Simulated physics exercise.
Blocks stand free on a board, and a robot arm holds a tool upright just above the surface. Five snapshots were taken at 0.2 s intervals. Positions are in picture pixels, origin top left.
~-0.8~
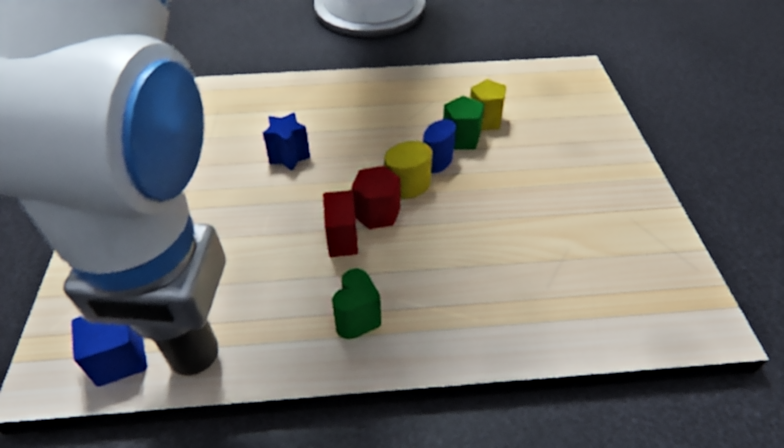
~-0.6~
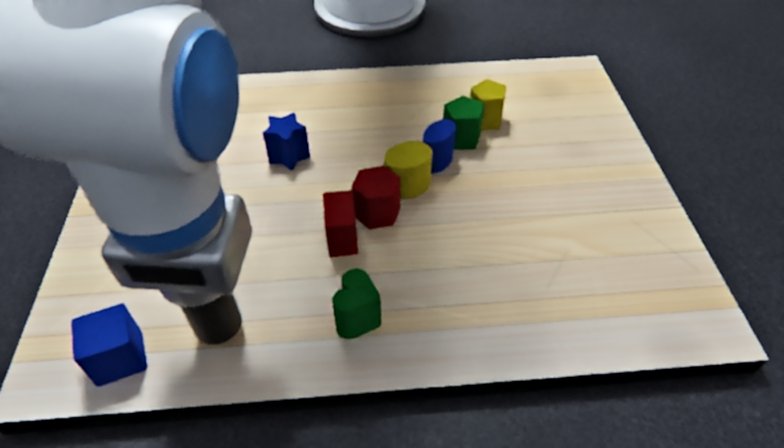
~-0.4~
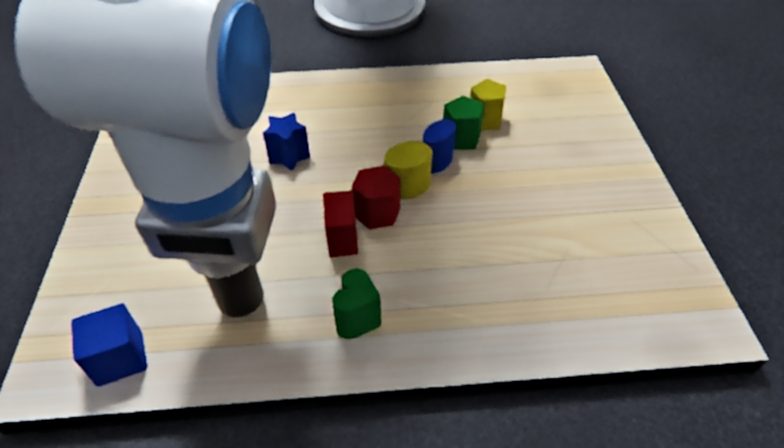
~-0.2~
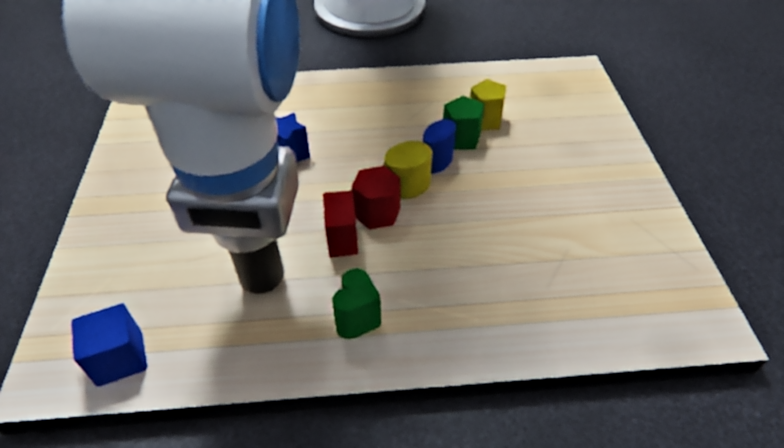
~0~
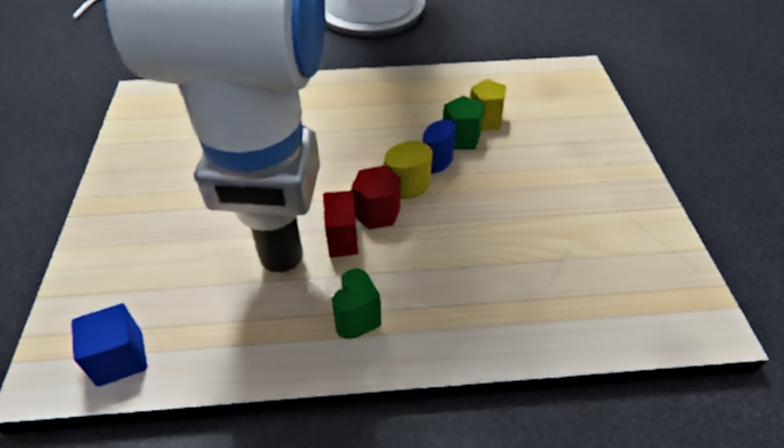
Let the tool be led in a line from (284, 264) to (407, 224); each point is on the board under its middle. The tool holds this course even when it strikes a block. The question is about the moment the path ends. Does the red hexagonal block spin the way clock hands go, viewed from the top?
No.
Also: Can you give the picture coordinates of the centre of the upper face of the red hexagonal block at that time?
Its top face will be centred at roughly (386, 146).
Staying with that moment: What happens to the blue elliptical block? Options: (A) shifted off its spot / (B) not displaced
A - shifted off its spot.
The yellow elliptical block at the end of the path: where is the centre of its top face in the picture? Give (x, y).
Its top face will be centred at roughly (421, 132).
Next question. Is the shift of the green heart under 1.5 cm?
I expect so.
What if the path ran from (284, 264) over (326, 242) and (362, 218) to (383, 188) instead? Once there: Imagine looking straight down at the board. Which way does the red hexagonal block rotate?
It twists against the clock when seen from above.
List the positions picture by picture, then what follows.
The first frame shows tool tip (194, 353); block tops, red rectangular block (339, 208); green heart (355, 290); red hexagonal block (376, 181); yellow elliptical block (408, 154); blue elliptical block (440, 130).
The second frame shows tool (218, 323); blocks unchanged.
The third frame shows tool (241, 298); blocks unchanged.
The fourth frame shows tool (262, 275); blocks unchanged.
The fifth frame shows tool (282, 255); red rectangular block (339, 208); green heart (355, 290); red hexagonal block (376, 181); yellow elliptical block (408, 154); blue elliptical block (440, 130).
The first path, step by step. One third of the way, tool (325, 241); red rectangular block (352, 201), turned 35° anticlockwise.
Two thirds of the way, tool (369, 228); red rectangular block (388, 181), turned 75° anticlockwise; red hexagonal block (386, 156), turned 40° anticlockwise; yellow elliptical block (420, 139), turned 70° clockwise; blue elliptical block (451, 128), turned 30° anticlockwise.
At the end, tool (407, 215); red rectangular block (406, 167), turned 100° anticlockwise; green heart in place; red hexagonal block (386, 146), turned 60° anticlockwise; yellow elliptical block (421, 132), turned 105° clockwise; blue elliptical block (453, 128), turned 40° anticlockwise.
